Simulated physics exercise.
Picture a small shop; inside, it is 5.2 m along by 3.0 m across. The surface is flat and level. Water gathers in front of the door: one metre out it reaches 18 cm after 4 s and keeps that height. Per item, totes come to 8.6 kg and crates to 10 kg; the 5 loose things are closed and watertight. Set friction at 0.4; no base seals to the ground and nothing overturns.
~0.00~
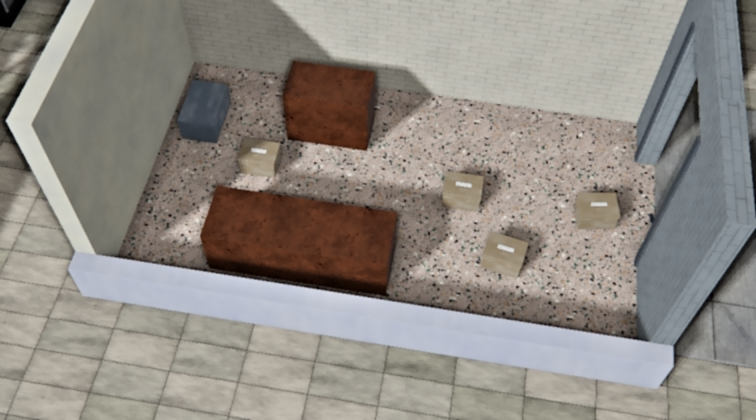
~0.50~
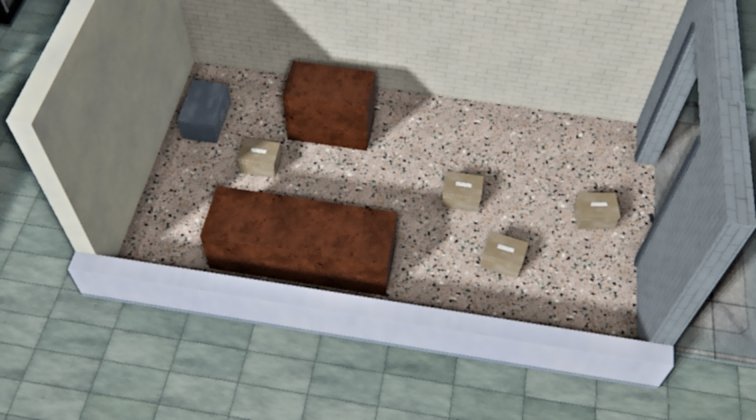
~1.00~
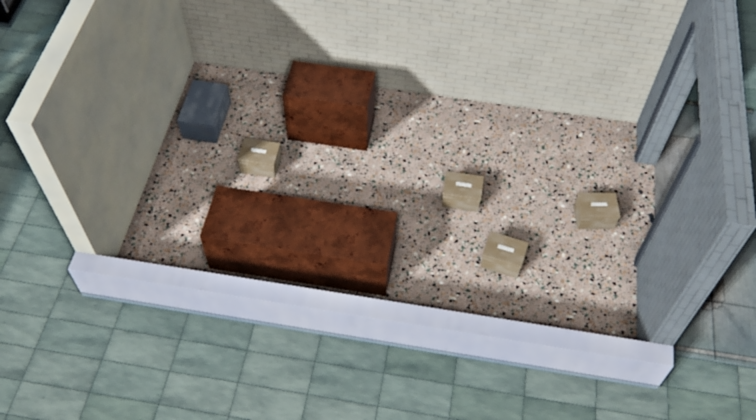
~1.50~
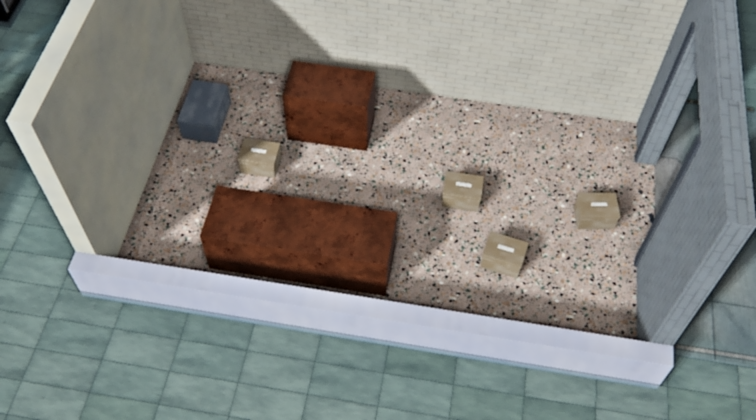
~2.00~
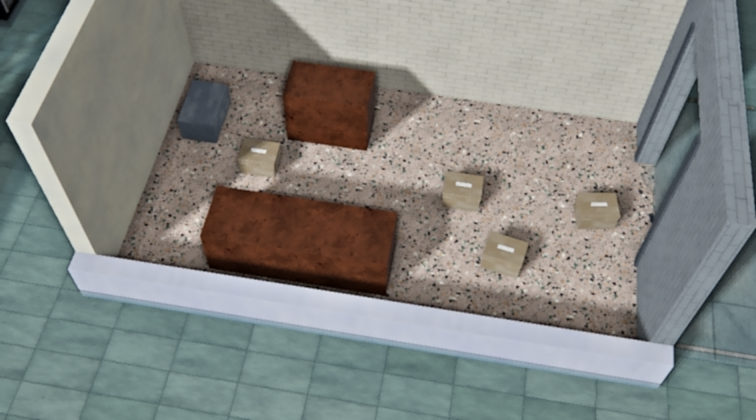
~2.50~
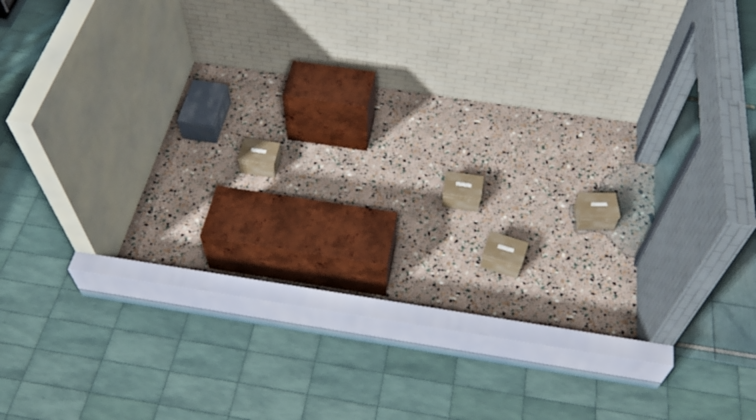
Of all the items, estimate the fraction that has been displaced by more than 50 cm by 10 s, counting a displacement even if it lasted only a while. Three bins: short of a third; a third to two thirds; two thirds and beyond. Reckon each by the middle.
Most of them shift that far, two thirds or more.
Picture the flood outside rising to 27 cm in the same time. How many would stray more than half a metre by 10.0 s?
The answer would then be 5.
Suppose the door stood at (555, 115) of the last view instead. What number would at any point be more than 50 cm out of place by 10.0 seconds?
Then it comes to 3 of them.
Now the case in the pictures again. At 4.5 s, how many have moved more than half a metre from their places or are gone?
I count 1.
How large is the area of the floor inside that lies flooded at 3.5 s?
Around 2.0 m2 of it.
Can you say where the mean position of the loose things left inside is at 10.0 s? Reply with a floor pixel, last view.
(283, 209).
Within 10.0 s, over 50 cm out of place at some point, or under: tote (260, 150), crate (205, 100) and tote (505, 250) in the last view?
In turn: Below the mark, above the mark, above the mark.
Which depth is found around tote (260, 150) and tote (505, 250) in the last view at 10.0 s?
Depth approx. 7 cm / 5 cm.
After 3.5 s 0 of 5 are over 50 cm from their spots; 0 afloat.
After 4.5 s 1 of 5 are over 50 cm from their spots; 0 afloat.
After 7.0 s 2 of 5 are over 50 cm from their spots; 1 afloat.
After 10.0 s 4 of 5 are over 50 cm from their spots, and 4 have been at some point; 3 afloat.
